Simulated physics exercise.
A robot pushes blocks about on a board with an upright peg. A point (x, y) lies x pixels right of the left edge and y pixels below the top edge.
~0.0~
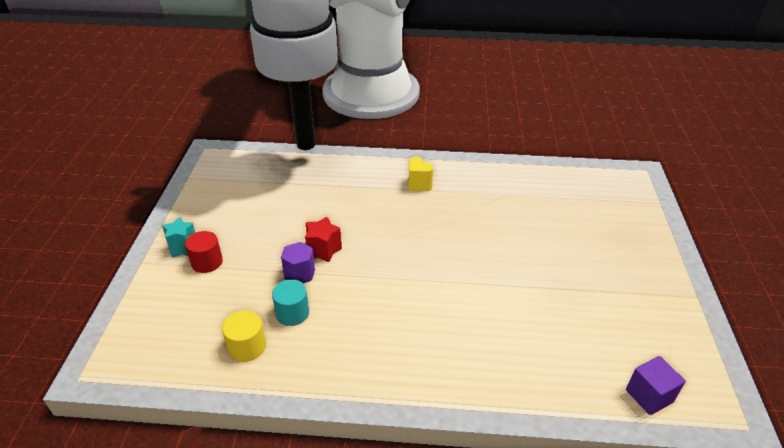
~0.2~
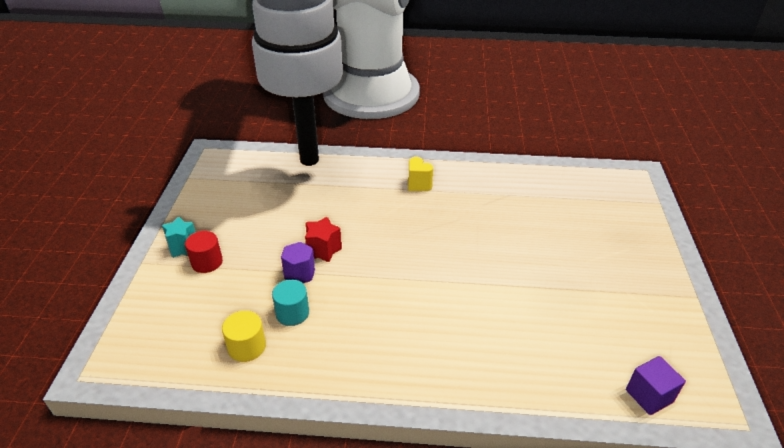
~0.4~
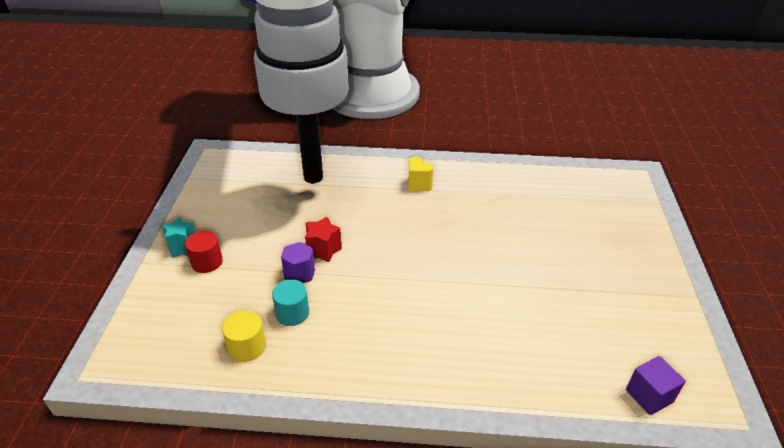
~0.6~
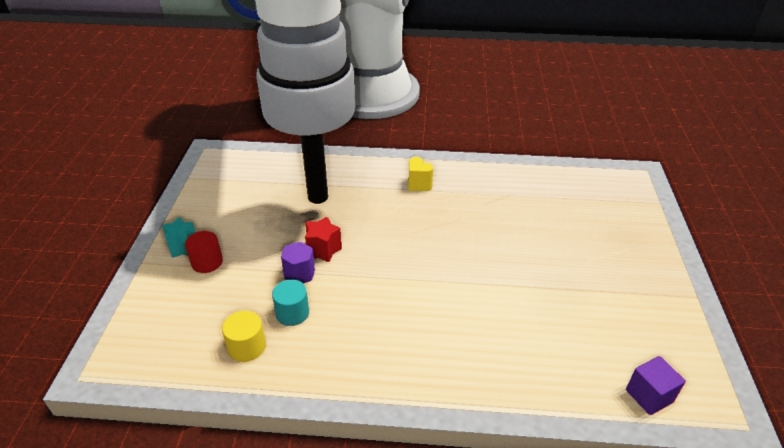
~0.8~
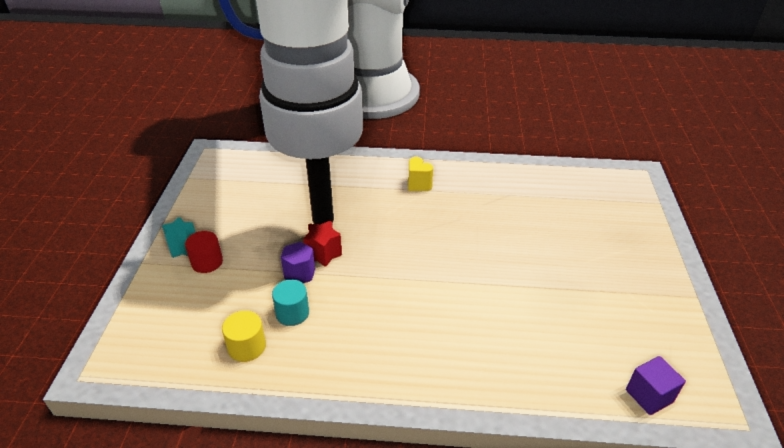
A robot arm's black peg moved steadily down the board from near its top edge to the red star, which shifted barely, if at all, while the scattered yellow, turquoise and purple blocks stayed still.
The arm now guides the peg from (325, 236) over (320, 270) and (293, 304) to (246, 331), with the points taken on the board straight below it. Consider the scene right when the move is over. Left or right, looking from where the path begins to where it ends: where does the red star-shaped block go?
Left-hand side.
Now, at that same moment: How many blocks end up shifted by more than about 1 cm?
Blocks that move over 1 cm: Three or more.
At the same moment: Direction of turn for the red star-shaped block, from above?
It twists anticlockwise.
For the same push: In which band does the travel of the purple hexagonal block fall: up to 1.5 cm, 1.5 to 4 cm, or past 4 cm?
The answer will be the long band, over 4 cm.
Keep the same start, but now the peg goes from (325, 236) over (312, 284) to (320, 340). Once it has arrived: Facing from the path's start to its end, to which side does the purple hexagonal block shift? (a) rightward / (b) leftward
Correct choice: A.
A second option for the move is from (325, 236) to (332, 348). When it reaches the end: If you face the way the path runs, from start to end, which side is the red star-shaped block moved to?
Over to the right.
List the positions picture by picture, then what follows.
The first frame shows tip of the peg (306, 146), middles of tops, yellow circular block (242, 325), turquoise circular block (289, 291), purple hexagonal block (297, 252), red star-shaped block (321, 228).
The second frame shows peg (310, 161), nothing pushed.
The third frame shows peg (314, 178), nothing pushed.
The fourth frame shows peg (318, 198), nothing pushed.
The fifth frame shows peg (323, 220), yellow circular block (242, 325), turquoise circular block (289, 291), purple hexagonal block (297, 252), red star-shaped block (321, 232).
What follows on the original path. One third of the way, peg (319, 255); turquoise circular block (285, 298); purple hexagonal block (280, 273), turned 40° clockwise; red star-shaped block (317, 267).
Two thirds of the way, peg (291, 289); turquoise circular block (278, 314); purple hexagonal block (260, 282), turned 75° clockwise; red star-shaped block (309, 296), turned 40° anticlockwise.
At the end, peg (242, 316); yellow circular block (231, 335); turquoise circular block (273, 320); purple hexagonal block (235, 288), turned 165° clockwise; red star-shaped block (308, 297), turned 50° anticlockwise.
